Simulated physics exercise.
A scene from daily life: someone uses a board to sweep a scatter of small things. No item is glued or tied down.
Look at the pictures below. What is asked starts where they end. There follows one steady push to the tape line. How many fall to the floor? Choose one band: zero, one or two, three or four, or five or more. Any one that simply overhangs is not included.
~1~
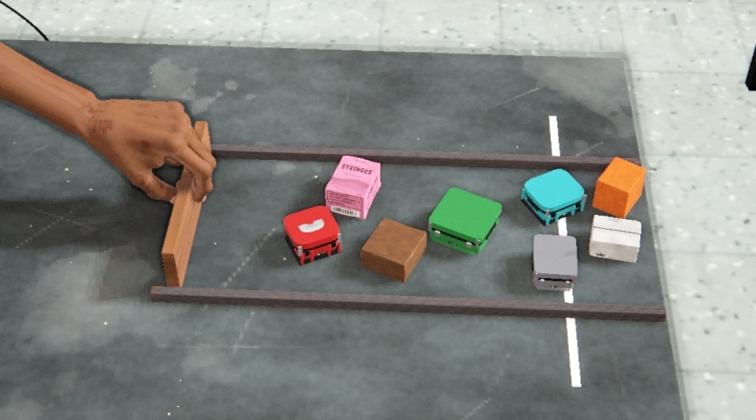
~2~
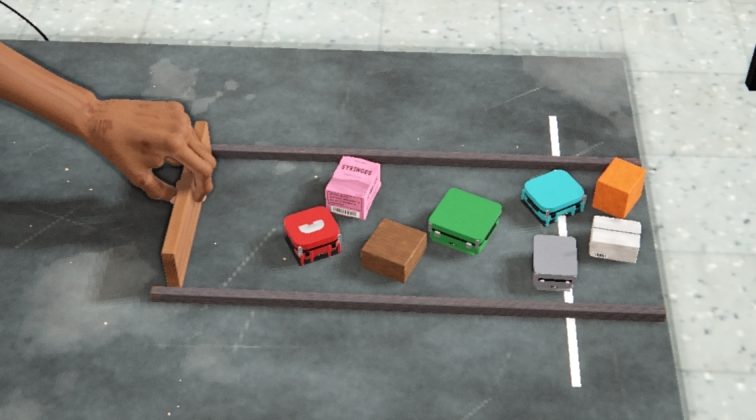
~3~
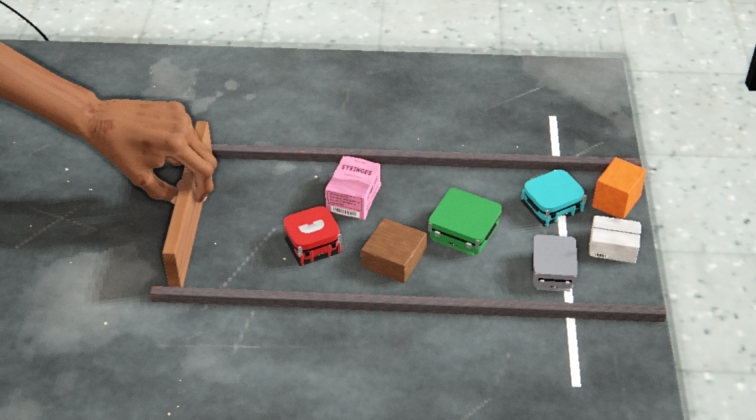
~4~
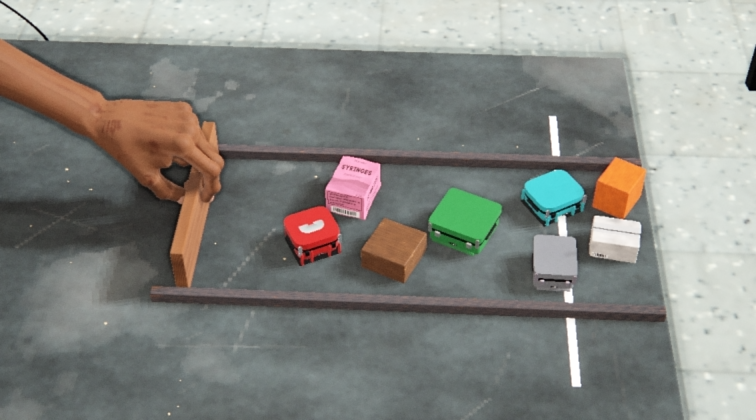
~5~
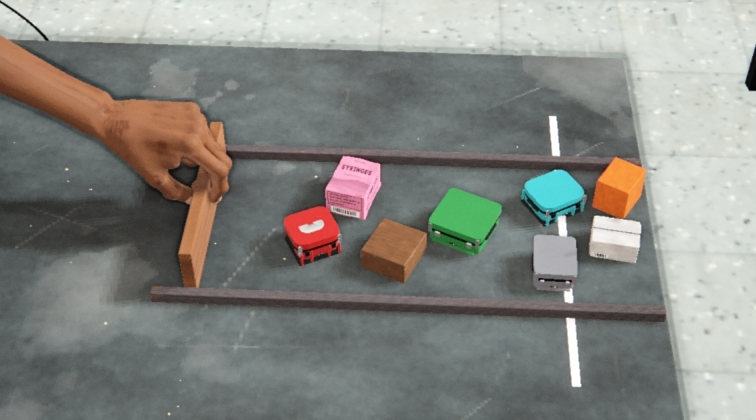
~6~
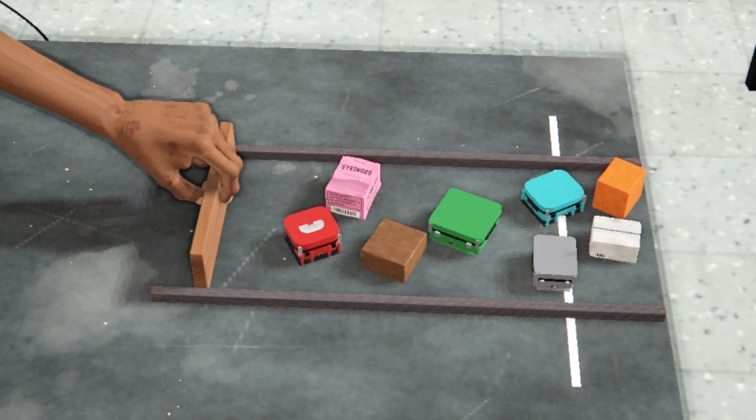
Three or four.
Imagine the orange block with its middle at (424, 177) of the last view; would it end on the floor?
That one is safe.
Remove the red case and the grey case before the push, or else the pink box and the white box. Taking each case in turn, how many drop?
Count: 2 (first case); 2 (second).
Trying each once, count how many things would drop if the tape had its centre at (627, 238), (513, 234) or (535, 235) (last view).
6, 0, 0.
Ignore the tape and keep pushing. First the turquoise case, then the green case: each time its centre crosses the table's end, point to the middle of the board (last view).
I'd say about (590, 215) for the first one and about (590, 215) for the second.
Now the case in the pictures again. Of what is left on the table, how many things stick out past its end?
It comes to 2.
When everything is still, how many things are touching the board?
2.
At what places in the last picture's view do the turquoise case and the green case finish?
Final centres, in order: Near (621, 183), near (629, 228).
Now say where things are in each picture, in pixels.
The first picture shows orange block (619, 188); white box (615, 239); turquoise case (553, 198); board (189, 202); tape (563, 236).
The second picture shows white box (615, 239); pink box (354, 187).
The third picture shows turquoise case (553, 198); board (190, 203).
The fourth picture shows orange block (619, 188); red case (312, 236).
The fifth picture shows white box (615, 239); green case (465, 223).
The sixth picture shows orange block (619, 188); white box (615, 239); turquoise case (553, 198); board (215, 203); tape (563, 236).
Soon after, none off yet; orange block at rest near (619, 188); white box at rest near (615, 239); turquoise case at rest near (553, 198).
In the end, the number that fall off is three or four; gone, grey case, white box and orange block.
